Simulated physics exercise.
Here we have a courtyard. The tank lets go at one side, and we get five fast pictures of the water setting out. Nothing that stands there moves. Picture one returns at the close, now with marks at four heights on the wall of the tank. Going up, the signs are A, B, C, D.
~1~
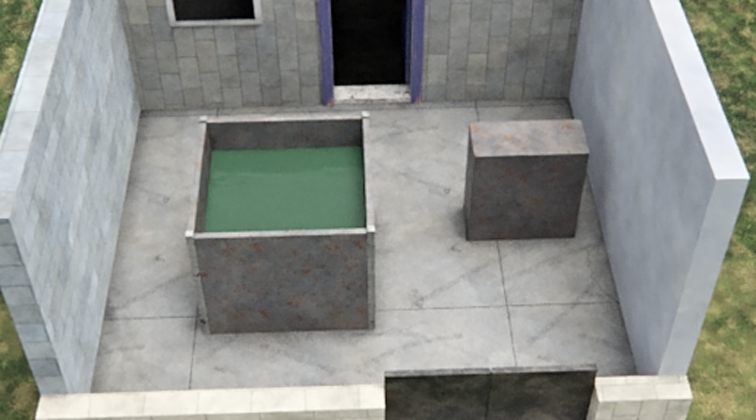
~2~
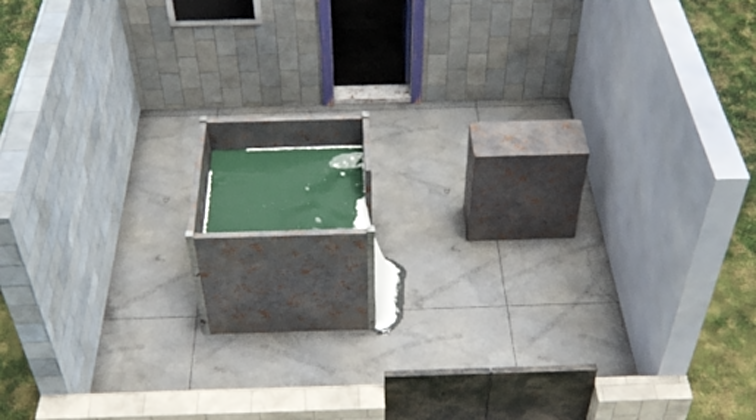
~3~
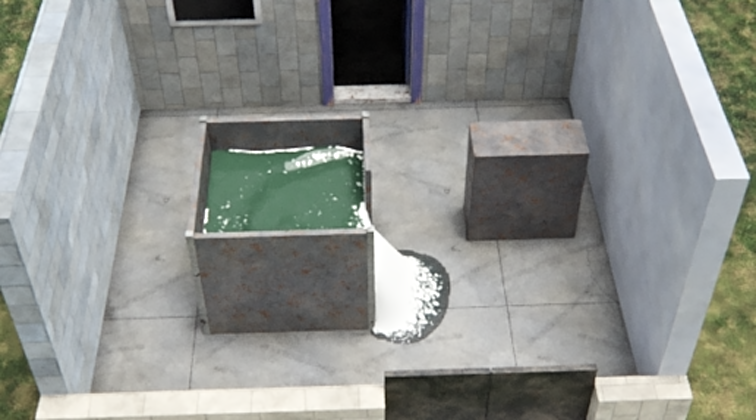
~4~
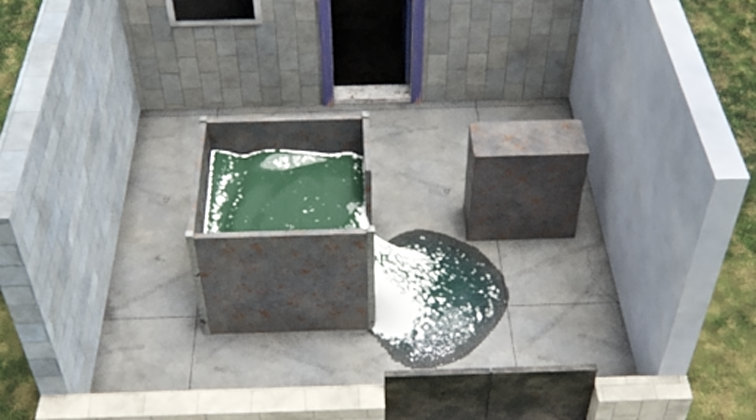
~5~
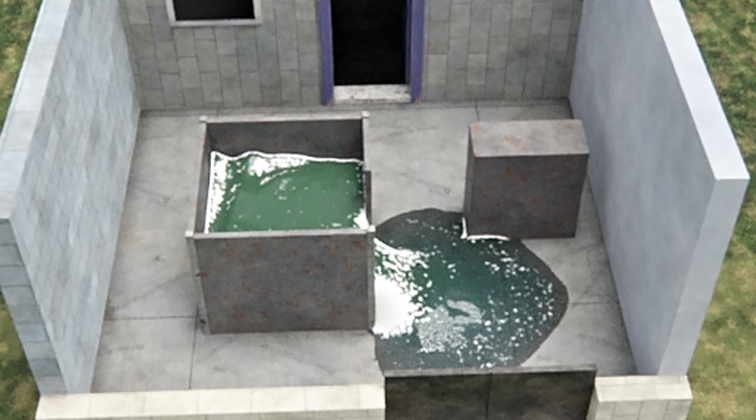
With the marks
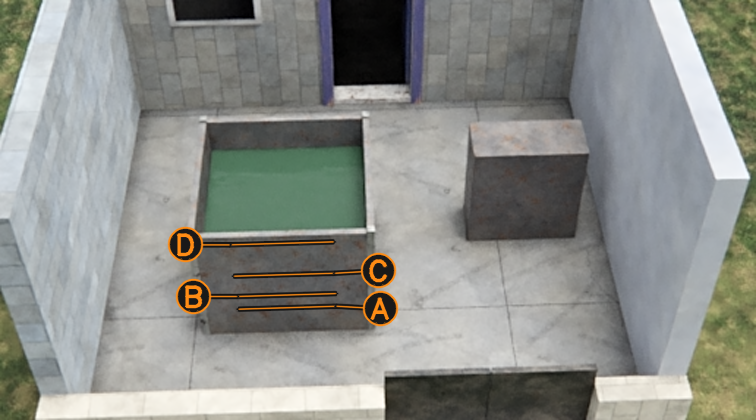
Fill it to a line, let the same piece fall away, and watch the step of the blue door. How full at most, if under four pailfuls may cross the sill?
Use line C.
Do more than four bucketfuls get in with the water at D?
Yes, it does.
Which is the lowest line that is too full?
It is D.
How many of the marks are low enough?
Three.
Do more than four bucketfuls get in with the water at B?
No.
On the marked copy, A at (287, 307); B at (286, 295); C at (284, 274); D at (281, 243); from the bottom up A, B, C, D.
Choosing A, nothing gets over.
Choosing B, nothing gets over.
Choosing C, a bucket or two gets in.
Choosing D, about 9 bucketfuls get in.
